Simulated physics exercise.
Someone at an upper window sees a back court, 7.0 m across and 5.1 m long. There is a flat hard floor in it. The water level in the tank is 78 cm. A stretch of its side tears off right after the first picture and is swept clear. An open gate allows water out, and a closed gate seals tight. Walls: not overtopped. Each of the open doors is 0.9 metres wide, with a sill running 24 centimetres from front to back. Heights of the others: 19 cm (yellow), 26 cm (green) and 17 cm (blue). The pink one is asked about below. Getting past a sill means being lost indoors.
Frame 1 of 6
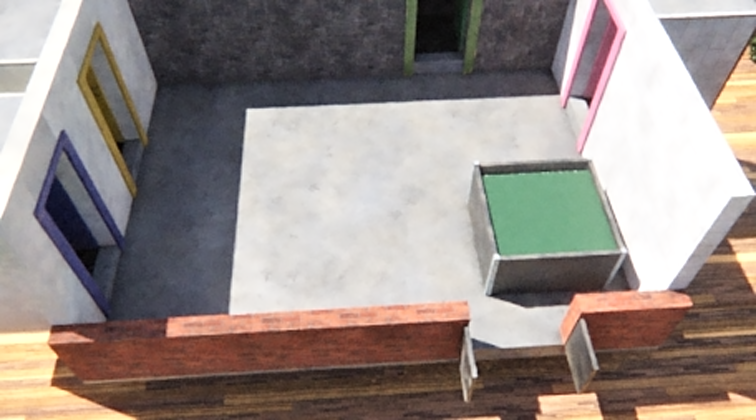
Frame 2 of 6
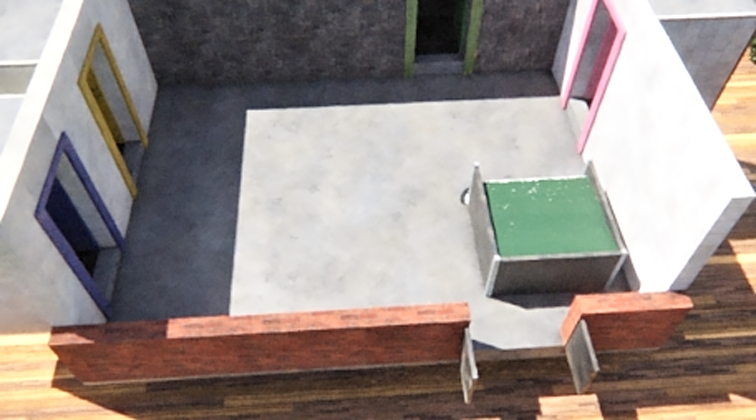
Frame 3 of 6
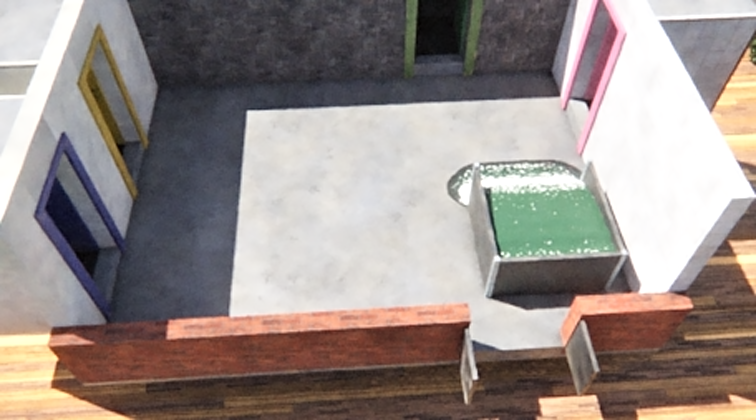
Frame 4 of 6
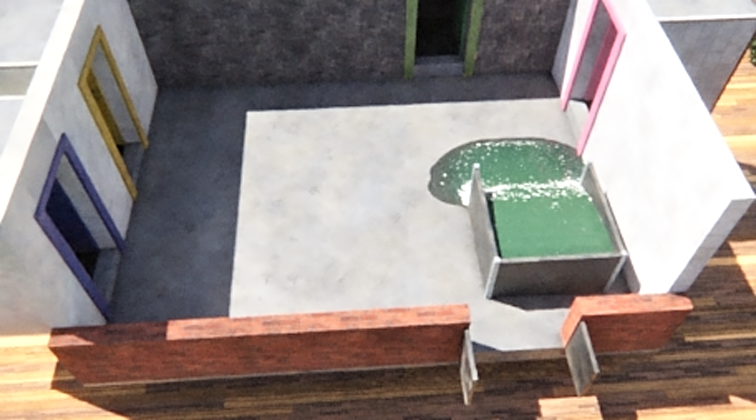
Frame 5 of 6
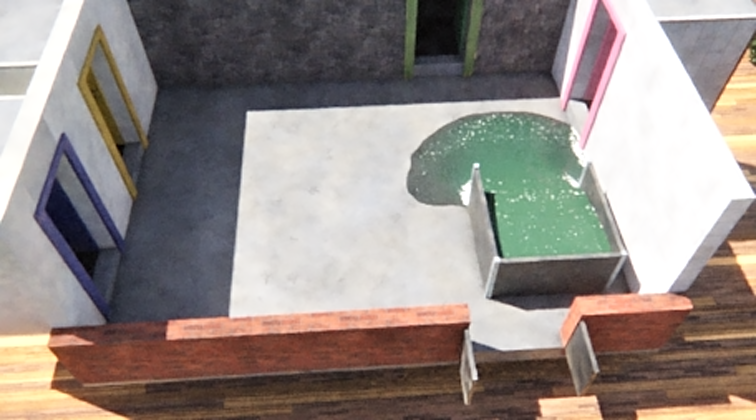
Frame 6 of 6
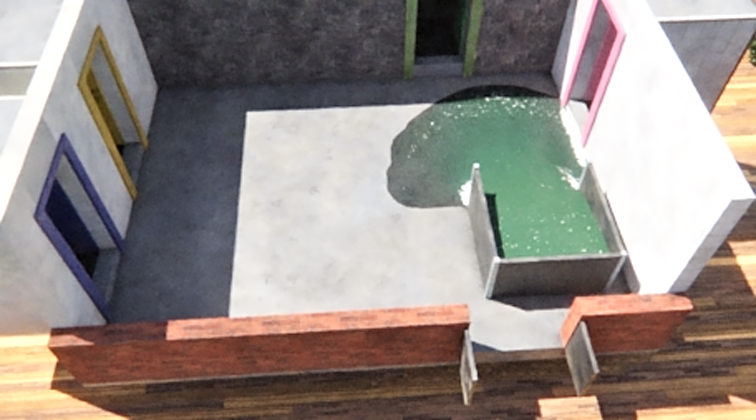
A walled court with coloured door surrounds held a tank of still green water near its front right corner, then the tank's far side opened and water poured out, spreading backward and leftward across the pale floor.
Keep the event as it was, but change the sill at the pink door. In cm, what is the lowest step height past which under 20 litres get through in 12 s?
Close to 15 cm is just enough.
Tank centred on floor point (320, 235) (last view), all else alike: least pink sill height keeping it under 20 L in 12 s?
It should be around 10.0 cm high.
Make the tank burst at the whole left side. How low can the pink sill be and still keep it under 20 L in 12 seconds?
Some 7.0 cm.
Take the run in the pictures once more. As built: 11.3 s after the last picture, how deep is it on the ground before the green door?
Lab note: Depth approx. 2.5 cm.
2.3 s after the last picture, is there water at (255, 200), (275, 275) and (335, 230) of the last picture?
In the order asked: Untouched, untouched, untouched.
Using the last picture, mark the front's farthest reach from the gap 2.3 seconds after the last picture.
Close to pixel (158, 90).
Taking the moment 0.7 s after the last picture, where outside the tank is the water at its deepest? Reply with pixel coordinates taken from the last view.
About (546, 80).
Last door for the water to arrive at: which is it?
I'd say the blue one.
Then, 0.7 s after the last picture water covers 30 % of the floor, deepest (52 cm) near (546, 80); 19 cm at the pink door, 0 litres in over its 25 cm sill.
Then, 2.3 s after the last picture water covers 40 % of the floor, deepest (24 cm) near (556, 138); 21 cm at the pink door, 0 litres in over its 25 cm sill.
Then, 11.3 s after the last picture water covers 95 % of the floor, deepest (9 cm) near (473, 286); 4 cm at the pink door, 0 litres in over its 25 cm sill.
At the pink door as built, the water peaked near 21 cm, 2.3 s after the last picture.
Run again over the same 12 s with other heights there, 39 litres in over 12.5 cm, 10 litres over 17 cm. The limit of 20 litres is kept from about 15 cm up.
